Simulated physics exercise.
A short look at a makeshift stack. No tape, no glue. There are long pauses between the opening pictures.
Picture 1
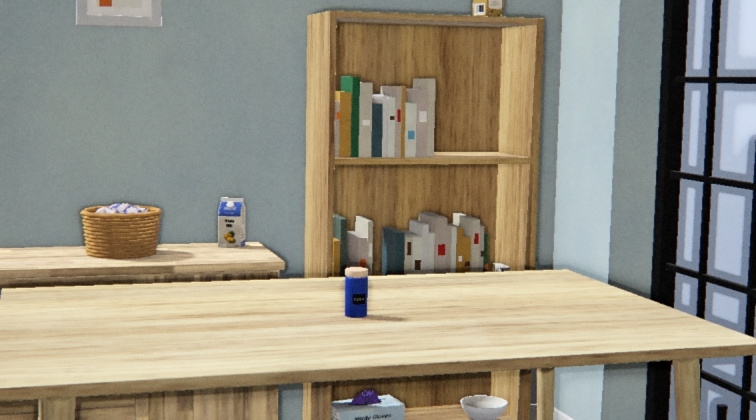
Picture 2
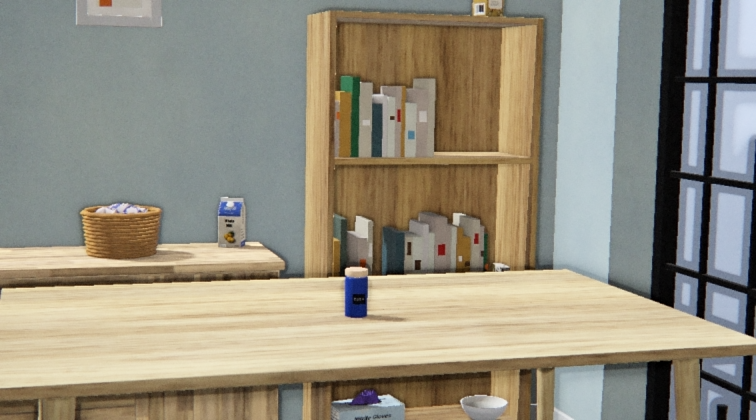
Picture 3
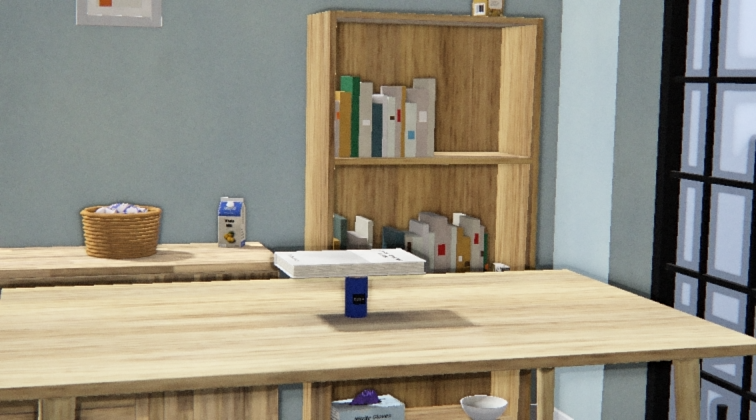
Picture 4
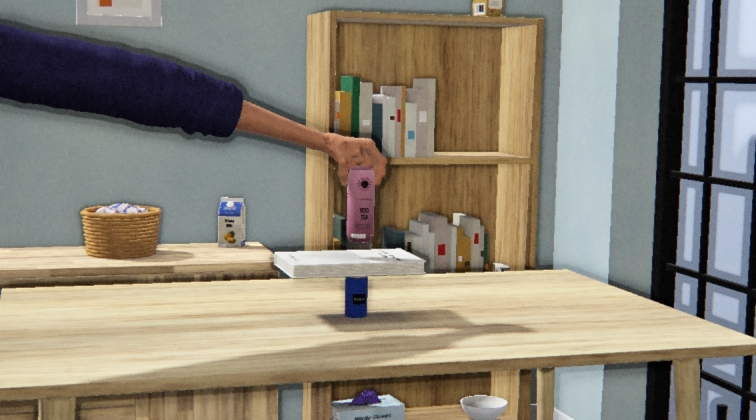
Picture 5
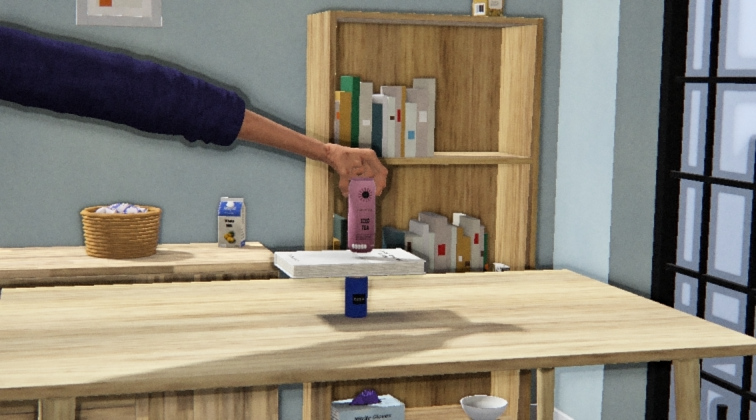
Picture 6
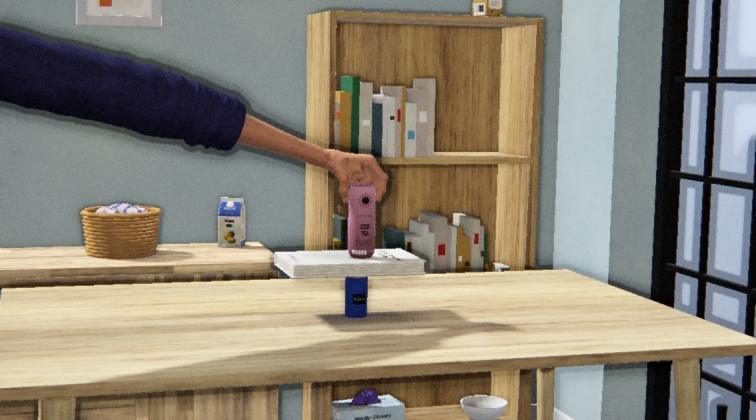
At the start, a small blue container stands alone on a wooden table before a bookshelf. A white book then appears lying flat on top of it. Next, an arm in a dark blue sleeve reaches in from the left, holding a pink can upright, and lowers it slightly onto the book, still gripping it.
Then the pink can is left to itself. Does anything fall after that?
Here the stack stays up.
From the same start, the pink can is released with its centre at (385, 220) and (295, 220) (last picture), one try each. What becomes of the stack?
In the first case it stays up; in the second case it gives way.
Then, 0.30 s after the last picture, nothing has stirred.
Then, 1.00 s after the last picture, pink can resting near (362, 221).
At rest, all 3 in place. Seen from the same camera at the end, pink can near (362, 221). The stack keeps its balance.
